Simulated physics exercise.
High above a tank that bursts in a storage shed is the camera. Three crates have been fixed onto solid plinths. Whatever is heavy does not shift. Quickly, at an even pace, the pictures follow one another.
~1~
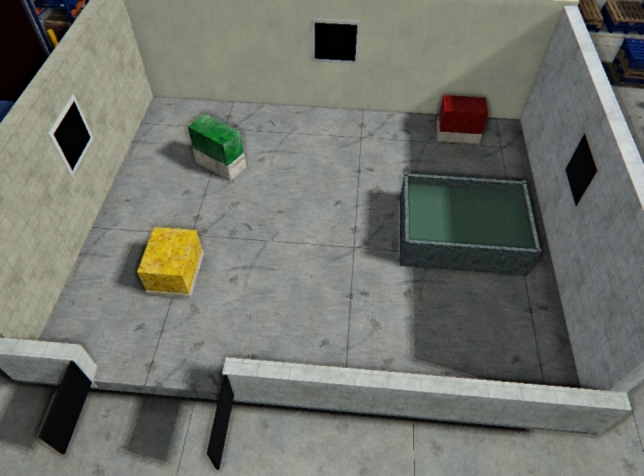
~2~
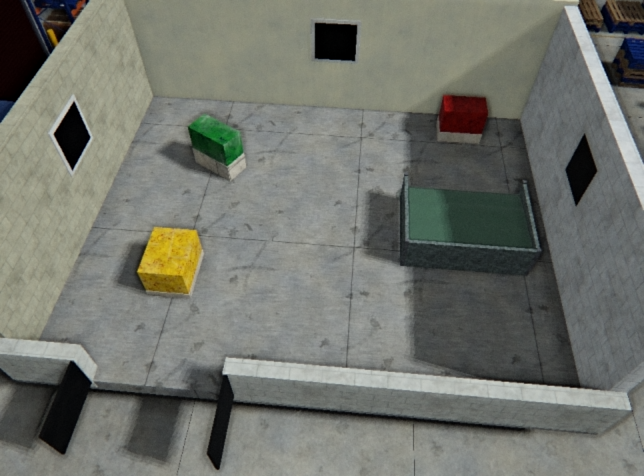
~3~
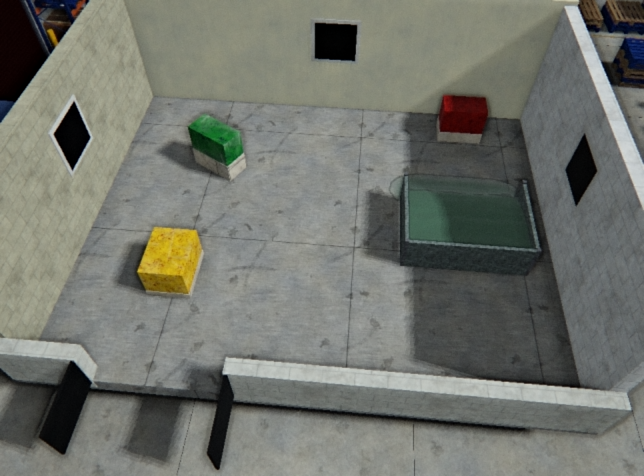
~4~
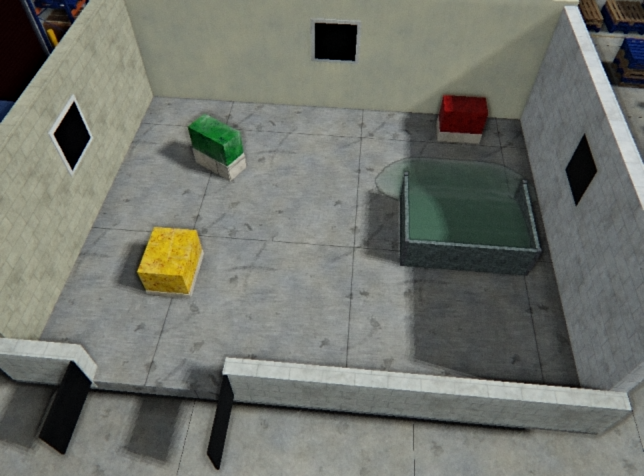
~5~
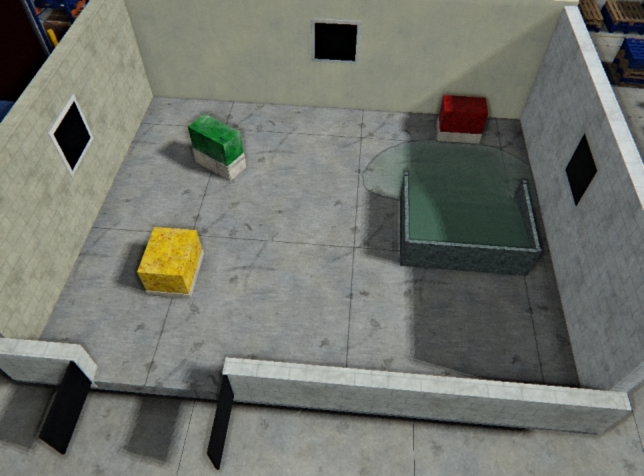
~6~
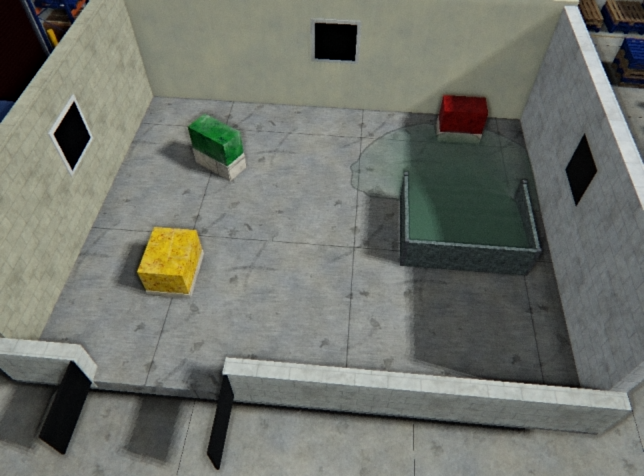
In a storage shed seen from above, a tank of still water bursts on its far side, water spreading across the floor.
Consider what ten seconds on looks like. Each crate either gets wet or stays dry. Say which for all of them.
In the end the yellow crate is missed by the water; the green crate is missed by the water; the red crate is reached by the water.
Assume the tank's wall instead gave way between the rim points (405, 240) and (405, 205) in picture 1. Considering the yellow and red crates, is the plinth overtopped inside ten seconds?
My take: The yellow one gets flooded, while the red one stays clear.
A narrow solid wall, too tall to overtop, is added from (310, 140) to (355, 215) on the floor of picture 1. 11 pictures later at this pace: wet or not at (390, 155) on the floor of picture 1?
There: Covered.
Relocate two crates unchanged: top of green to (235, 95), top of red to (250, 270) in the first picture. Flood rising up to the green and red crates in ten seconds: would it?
The green one stays untouched; the red one stays untouched.
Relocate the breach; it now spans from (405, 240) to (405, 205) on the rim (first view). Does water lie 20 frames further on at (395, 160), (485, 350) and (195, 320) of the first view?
In sequence: Untouched, untouched, inundated.
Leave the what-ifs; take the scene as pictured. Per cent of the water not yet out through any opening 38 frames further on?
Roughly 100 per cent.
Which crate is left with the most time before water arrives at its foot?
Crate: The crate marked yellow.
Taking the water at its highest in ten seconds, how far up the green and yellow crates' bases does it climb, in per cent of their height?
40 and 60 per cent, in that order.
A moment on, water covers 20 % of the floor; the yellow crate not reached, the green crate not reached, the red crate water round its plinth.
Next, water covers 20 % of the floor; the yellow crate not reached, the green crate not reached, the red crate water round its plinth.
Then, water covers 35 % of the floor; the yellow crate not reached, the green crate water round its plinth, the red crate water round its plinth.
Later, water covers 65 % of the floor; the yellow crate water round its plinth, the green crate water round its plinth, the red crate water round its plinth.
In the end, water covers 85 % of the floor; the yellow crate stayed above the water, the green crate stayed above the water, the red crate was topped.
